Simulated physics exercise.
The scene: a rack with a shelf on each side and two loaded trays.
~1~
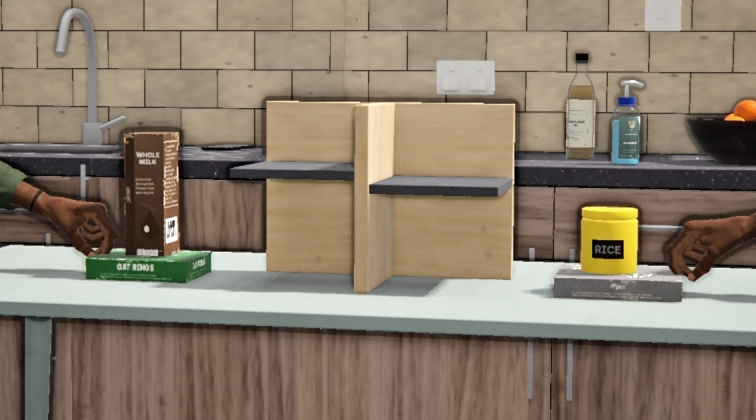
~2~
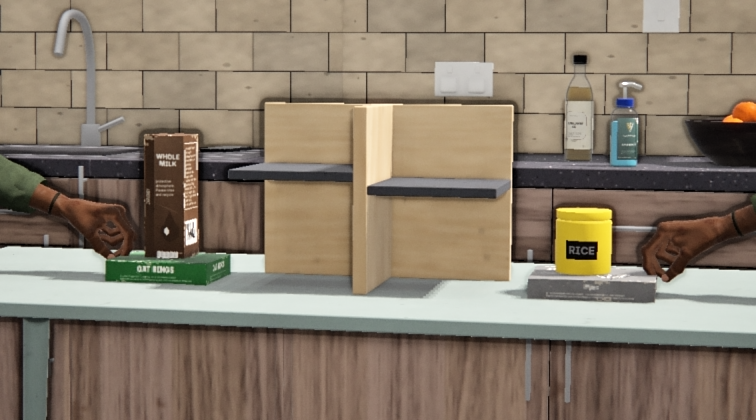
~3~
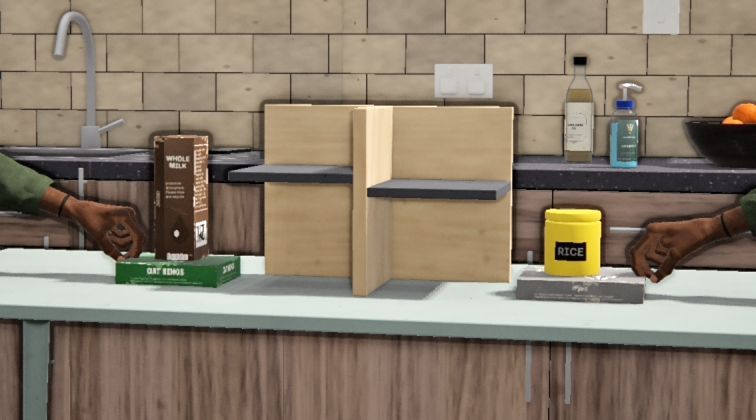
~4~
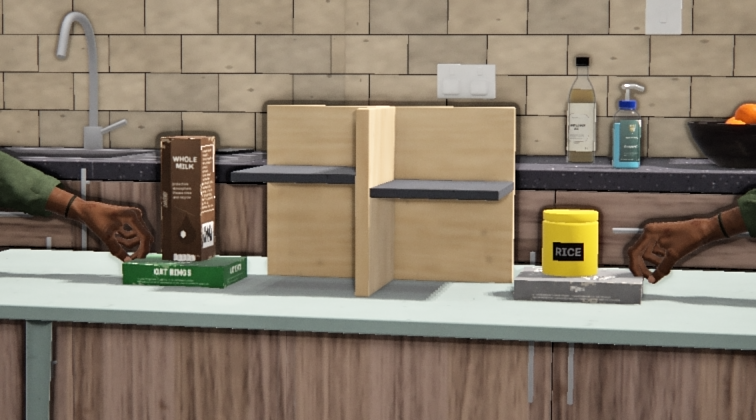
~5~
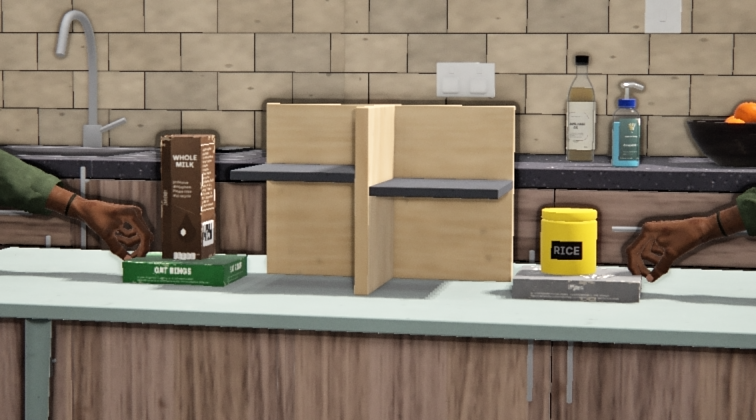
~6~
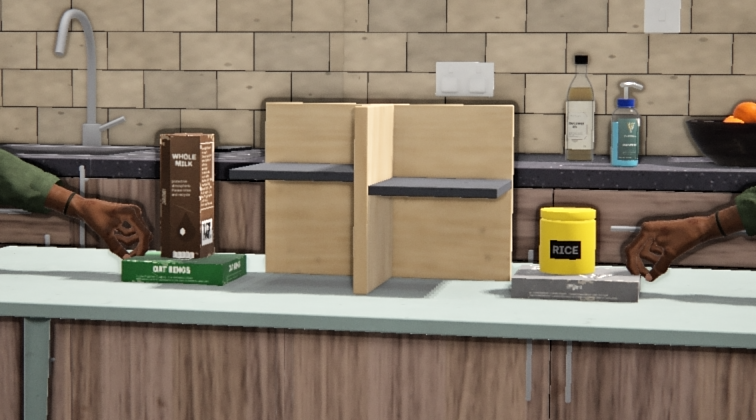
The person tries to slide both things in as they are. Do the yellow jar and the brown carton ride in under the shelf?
The yellow jar passes below; the brown carton is knocked back.
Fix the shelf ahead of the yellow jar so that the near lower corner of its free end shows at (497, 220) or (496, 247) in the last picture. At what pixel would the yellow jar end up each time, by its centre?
Resting at (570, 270) and (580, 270).
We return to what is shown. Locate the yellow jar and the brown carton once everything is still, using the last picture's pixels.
First (434, 237), then (186, 247).
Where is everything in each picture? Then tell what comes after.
Hands sliding the things forward; yellow jar (609, 240); brown carton (152, 194); green packet (150, 266), in the first picture.
Hands sliding the things forward; brown carton (171, 196); shelf (374, 196), in the second picture.
Hands sliding the things forward; yellow jar (572, 242); grey box (582, 284), in the third picture.
Hands sliding the things forward; brown carton (189, 198); green packet (187, 271), in the fourth picture.
Hands sliding the things forward; yellow jar (569, 241); shelf (376, 196), in the fifth picture.
Hands sliding the things forward; yellow jar (568, 240); brown carton (187, 196); grey box (577, 283), in the sixth picture.
Then, 1.22 s later than the last frame, yellow jar riding along near (492, 239); brown carton tilted by 11° near (230, 194).
Then, 1.72 s later than the last frame, yellow jar riding along near (454, 238); brown carton tilted by 57° near (214, 207).
When it is over, the yellow jar clears the shelf, near (434, 237); the brown carton strikes the shelf, near (186, 247).
